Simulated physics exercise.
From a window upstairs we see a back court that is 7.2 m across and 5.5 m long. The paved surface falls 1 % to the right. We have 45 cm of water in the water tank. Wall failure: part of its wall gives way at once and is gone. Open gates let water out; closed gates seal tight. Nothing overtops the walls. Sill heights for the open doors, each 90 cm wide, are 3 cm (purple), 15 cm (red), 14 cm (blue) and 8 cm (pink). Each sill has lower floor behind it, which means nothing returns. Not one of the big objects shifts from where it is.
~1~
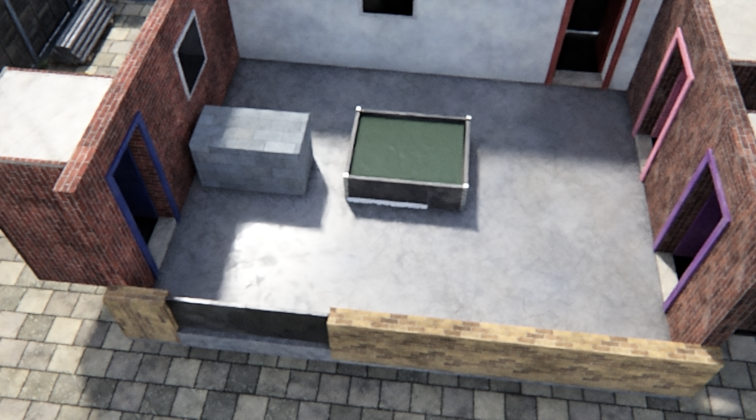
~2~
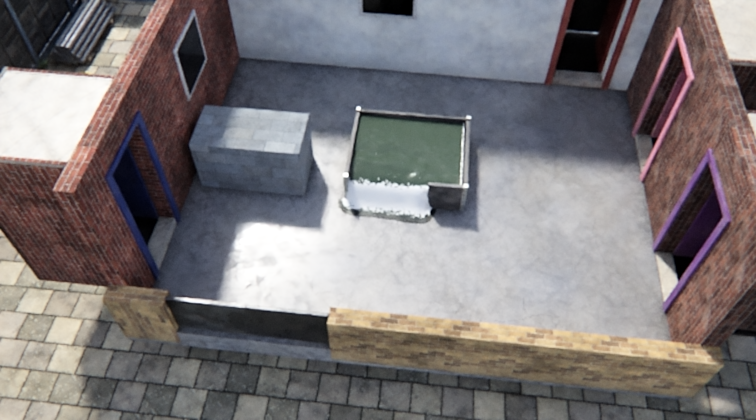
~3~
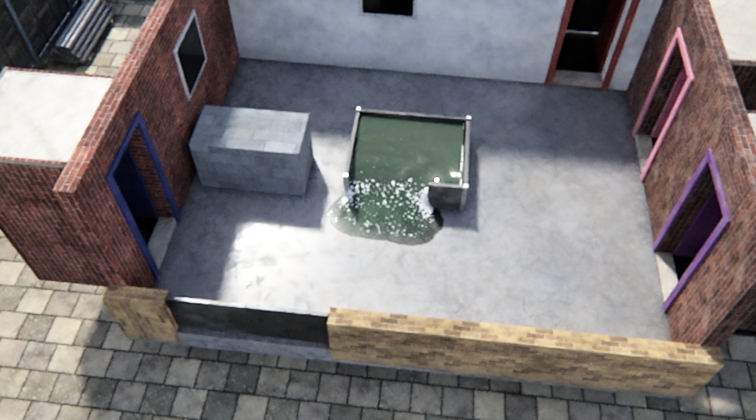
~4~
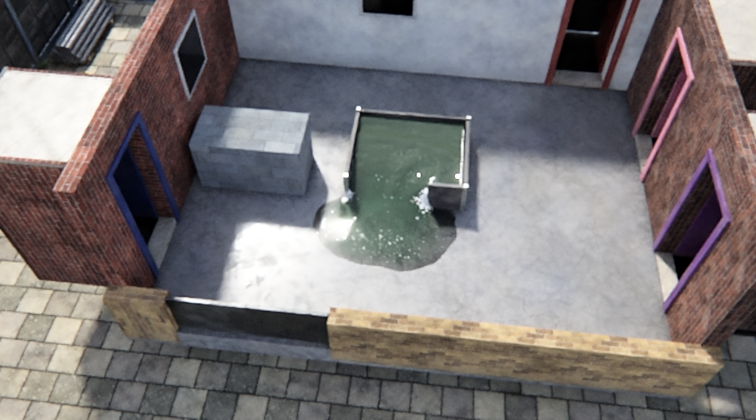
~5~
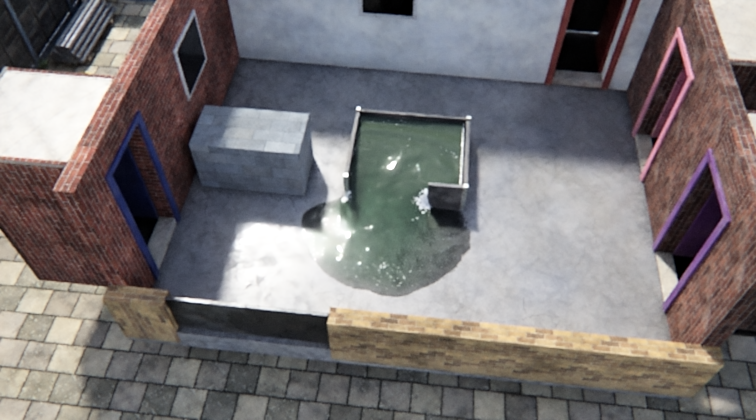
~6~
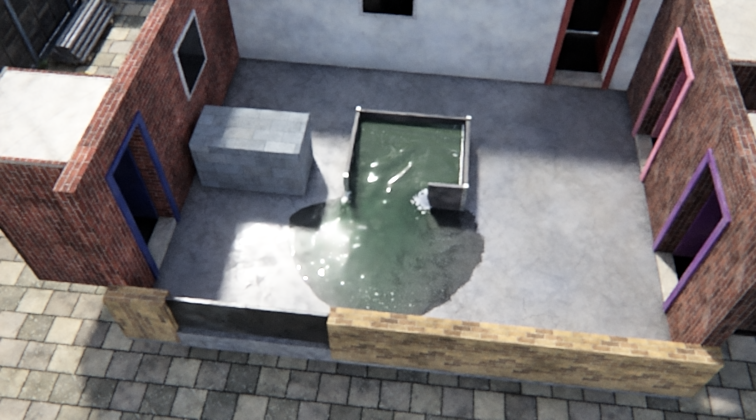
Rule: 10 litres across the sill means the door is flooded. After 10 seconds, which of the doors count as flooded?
Purple door: Flooded; red door: Not flooded; blue door: Not flooded; pink door: Not flooded.
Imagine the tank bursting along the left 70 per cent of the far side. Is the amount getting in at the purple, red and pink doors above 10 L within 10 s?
Door purple stays within, door red stays within, door pink stays within.
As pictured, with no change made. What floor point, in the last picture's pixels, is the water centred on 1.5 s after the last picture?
Balance point at about (380, 238).
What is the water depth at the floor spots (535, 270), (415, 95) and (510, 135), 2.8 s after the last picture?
2, 0 and 0 cm, respectively.
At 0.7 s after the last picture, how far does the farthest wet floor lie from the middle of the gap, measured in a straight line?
That comes to near 2.8 m out.
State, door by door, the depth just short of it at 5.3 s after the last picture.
You'd get purple at 8 cm, red at 0 cm, blue at 6 cm, and pink at 3 cm.
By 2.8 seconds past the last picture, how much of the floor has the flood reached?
I'd say around 35 %.
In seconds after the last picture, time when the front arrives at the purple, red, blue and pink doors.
Purple 2.6 s, red 6.5 s, blue 2.0 s, pink 4.5 s.
Then, 0.7 s after the last picture water covers 20 % of the floor and is deepest (24 cm) near (338, 334); purple door not reached, red door not reached, blue door not reached, pink door not reached.
Then, 1.5 s after the last picture water covers 25 % of the floor and is deepest (22 cm) near (366, 325); purple door not reached, red door not reached, blue door not reached, pink door not reached.
Then, 2.8 s after the last picture water covers 35 % of the floor and is deepest (18 cm) near (144, 312); purple door 5 cm at the sill, 0 L in, red door not reached, blue door 12 cm at the sill, 0 L in, pink door not reached.
Then, 5.3 s after the last picture water covers 50 % of the floor and is deepest (10 cm) near (650, 368); purple door 8 cm at the sill, 30 L in, red door not reached, blue door 6 cm at the sill, 1 L in, pink door 3 cm at the sill, 0 L in.
Then, 9.3 s after the last picture water covers 70 % of the floor and is deepest (10 cm) near (650, 368); purple door 7 cm at the sill, 63 L in, red door 5 cm at the sill, 0 L in, blue door 3 cm at the sill, 1 L in, pink door 3 cm at the sill, 0 L in.
